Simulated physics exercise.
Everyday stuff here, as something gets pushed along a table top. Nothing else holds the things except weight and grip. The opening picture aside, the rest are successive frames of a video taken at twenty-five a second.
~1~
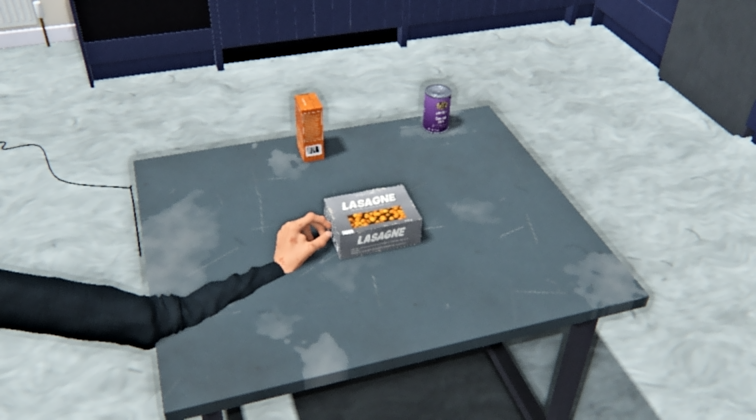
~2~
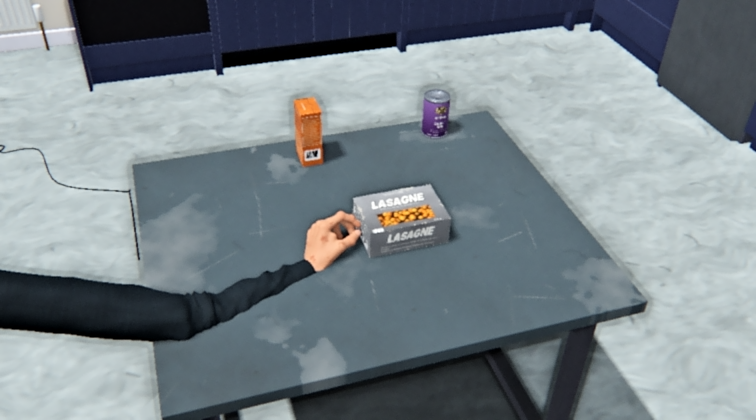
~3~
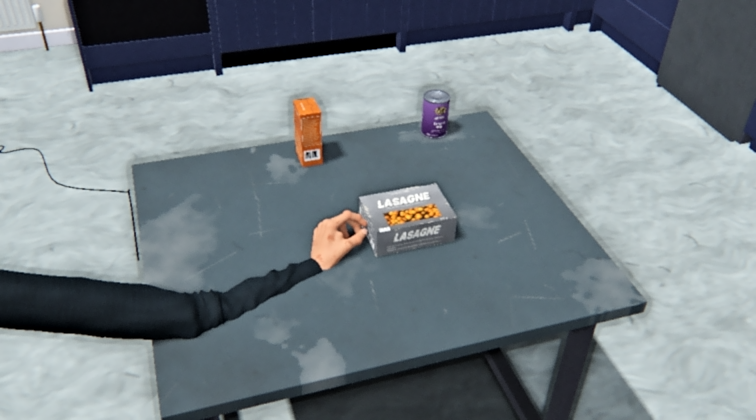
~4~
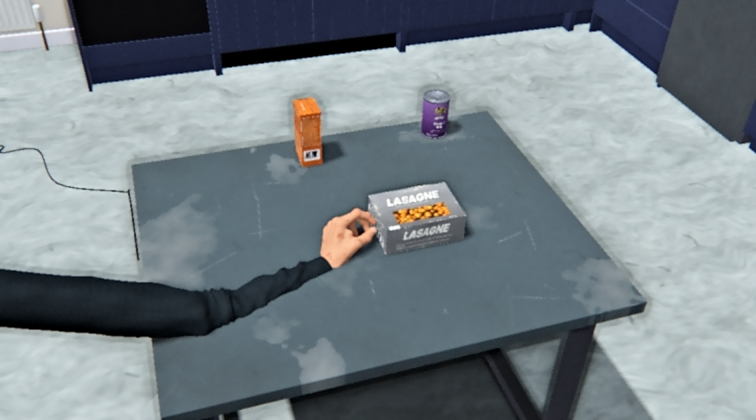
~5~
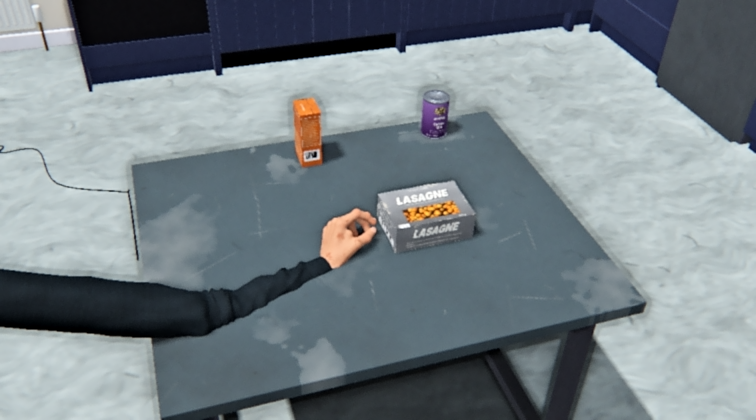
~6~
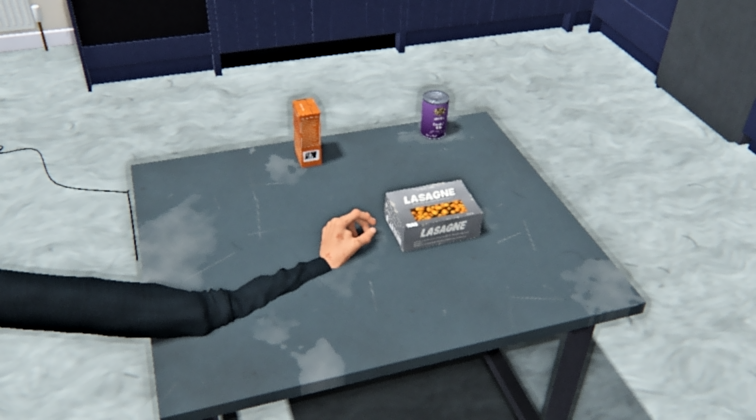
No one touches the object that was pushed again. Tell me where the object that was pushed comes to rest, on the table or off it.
Likely outcome: It is safe on the table.
Then, 0.10 s past the last view, grey box displaced a little near (445, 212).
Then, 0.20 s past the last view, grey box resting near (445, 210).
Finally, moved from the start, grey box. Final places as the last picture's camera would see them, grey box near (447, 212).
